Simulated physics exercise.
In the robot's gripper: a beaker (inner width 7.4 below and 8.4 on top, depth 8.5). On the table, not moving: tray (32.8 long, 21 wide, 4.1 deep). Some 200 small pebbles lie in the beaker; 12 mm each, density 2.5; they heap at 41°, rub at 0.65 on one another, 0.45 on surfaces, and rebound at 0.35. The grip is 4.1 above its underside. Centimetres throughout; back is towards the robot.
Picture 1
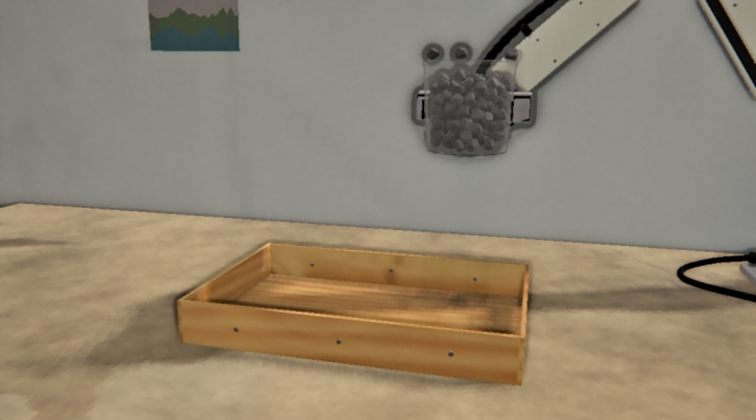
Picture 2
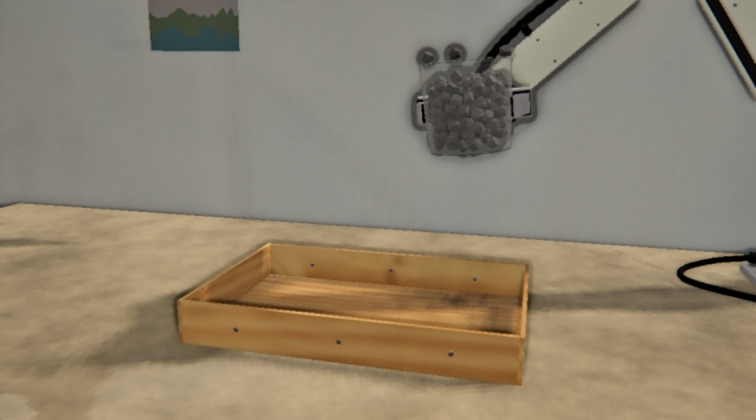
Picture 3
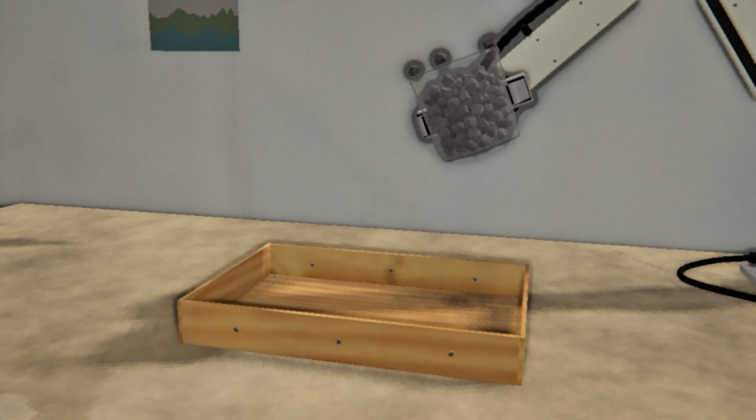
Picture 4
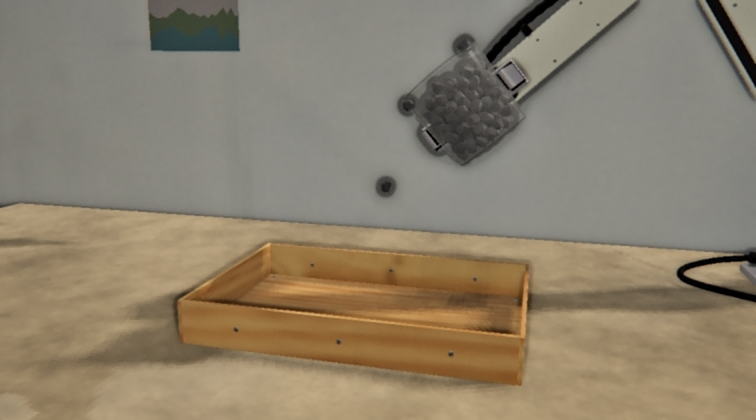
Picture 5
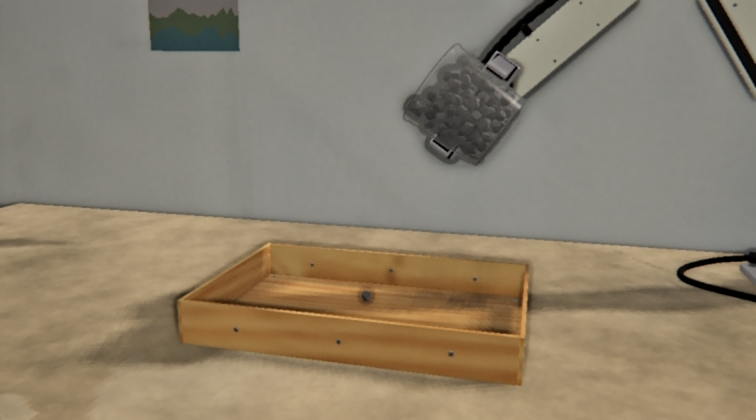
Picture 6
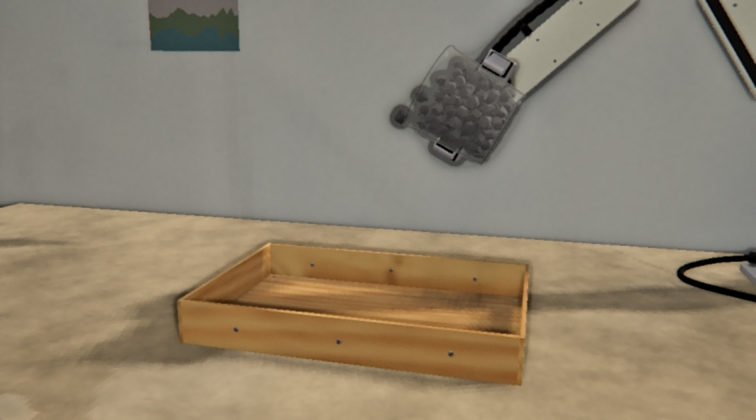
The clip opens on a robot gripper holding a clear beaker heaped with gray pebbles, upright above a shallow wooden tray on a table. The gripper tilts the beaker steadily to the left, and a couple of pebbles drop toward the tray while most stay inside the steeply slanted beaker.
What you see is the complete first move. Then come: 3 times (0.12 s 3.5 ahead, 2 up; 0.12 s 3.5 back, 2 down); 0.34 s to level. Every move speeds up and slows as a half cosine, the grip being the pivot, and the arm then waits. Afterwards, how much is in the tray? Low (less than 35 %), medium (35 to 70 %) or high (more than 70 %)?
In the tray the share is medium, 35 to 70 %.
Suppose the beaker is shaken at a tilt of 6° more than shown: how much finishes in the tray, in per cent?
Some 65 per cent.
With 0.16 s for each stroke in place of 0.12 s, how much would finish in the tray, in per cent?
It would be near 20 per cent.
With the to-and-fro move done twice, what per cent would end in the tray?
It would be near 45 per cent.
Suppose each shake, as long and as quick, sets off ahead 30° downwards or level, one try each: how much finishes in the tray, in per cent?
About 15 and 30 per cent.
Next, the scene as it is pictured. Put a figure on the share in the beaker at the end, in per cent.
Some 50 per cent.
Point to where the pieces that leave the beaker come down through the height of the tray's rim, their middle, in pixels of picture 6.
Near (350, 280).
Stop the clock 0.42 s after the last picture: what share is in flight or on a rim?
About 7 per cent.
Then, 0.42 s after the last picture, tilted 61° forward, highest piece 27 above the table; 135 in the beaker, 49 in the tray, 13 in flight or on a rim.
Then, 0.85 s after the last picture, tilted 42° forward, highest piece 25 above the table; 99 in the tray, 97 in the beaker, 1 in flight or on a rim.
Then, 1.26 s after the last picture, level, highest piece 25 above the table; 101 in the tray, 96 in the beaker.
Then, 2.31 s after the last picture, level, highest piece 25 above the table; 101 in the tray, 96 in the beaker.
Final count, 101 in the tray, 96 in the beaker. That is 51 % in the tray.
